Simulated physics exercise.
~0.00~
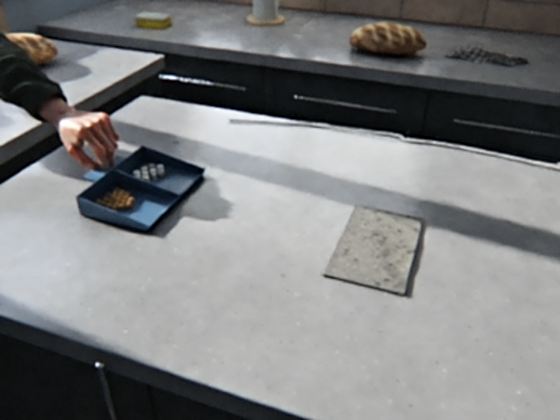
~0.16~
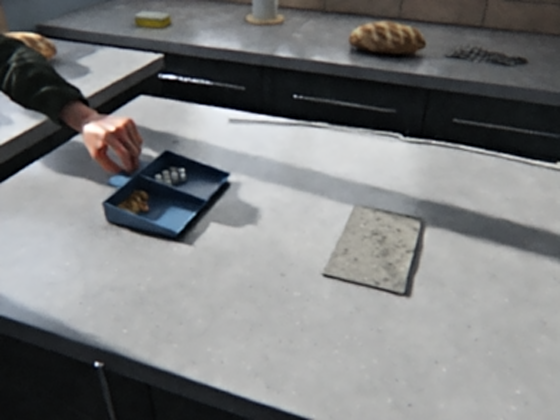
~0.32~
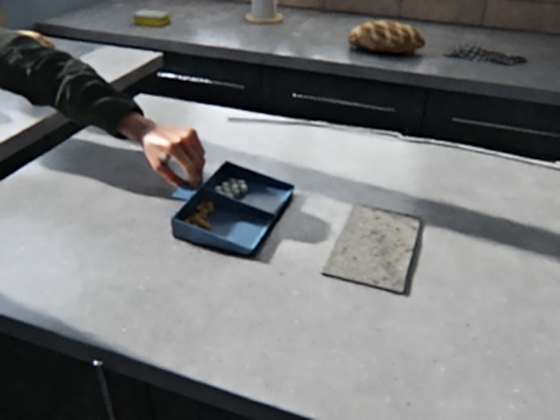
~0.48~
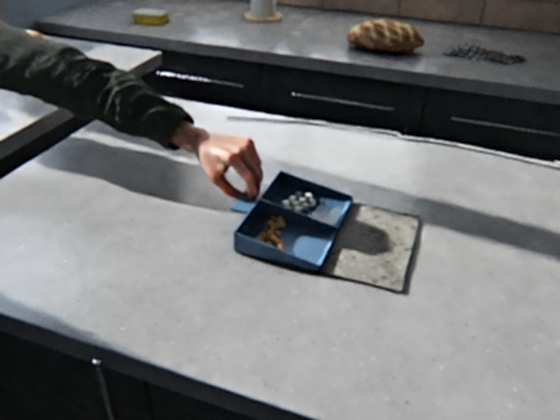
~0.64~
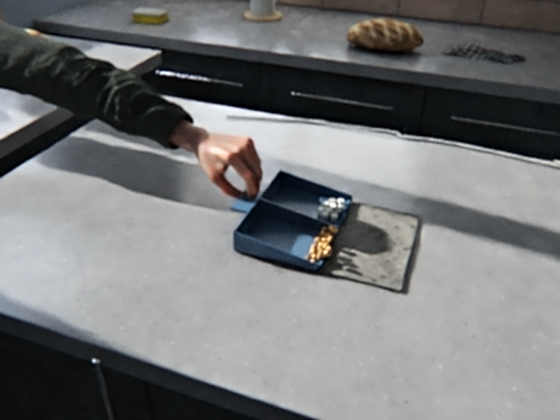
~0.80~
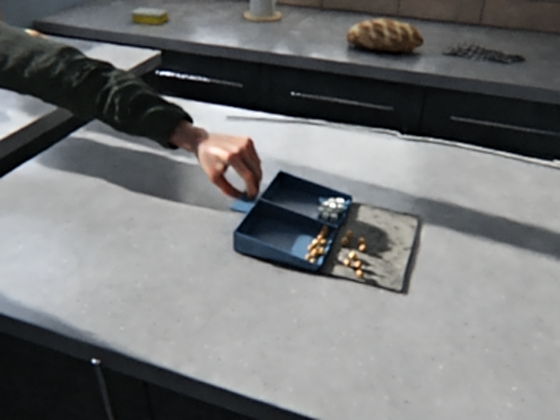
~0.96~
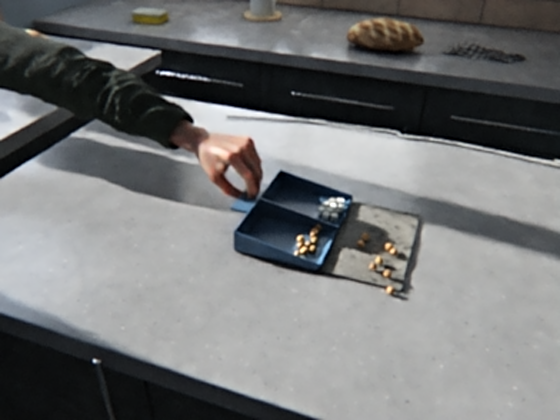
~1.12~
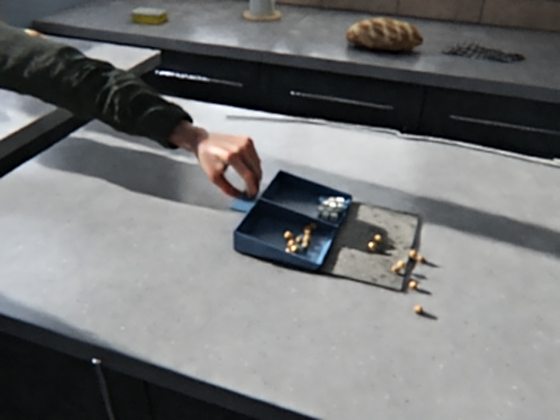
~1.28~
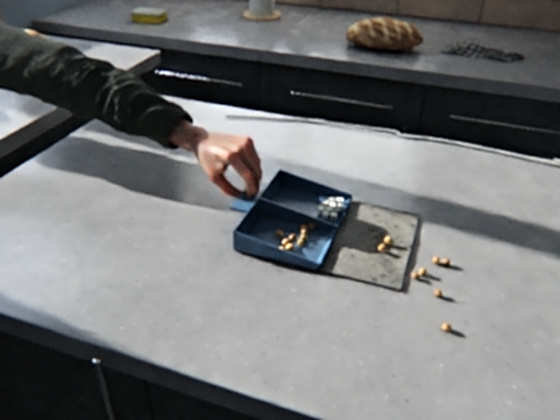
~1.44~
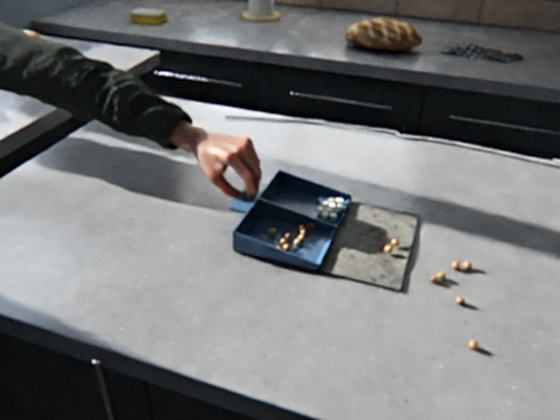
On a kitchen counter, a hand slides a tray to a slab and some golden beads spill.
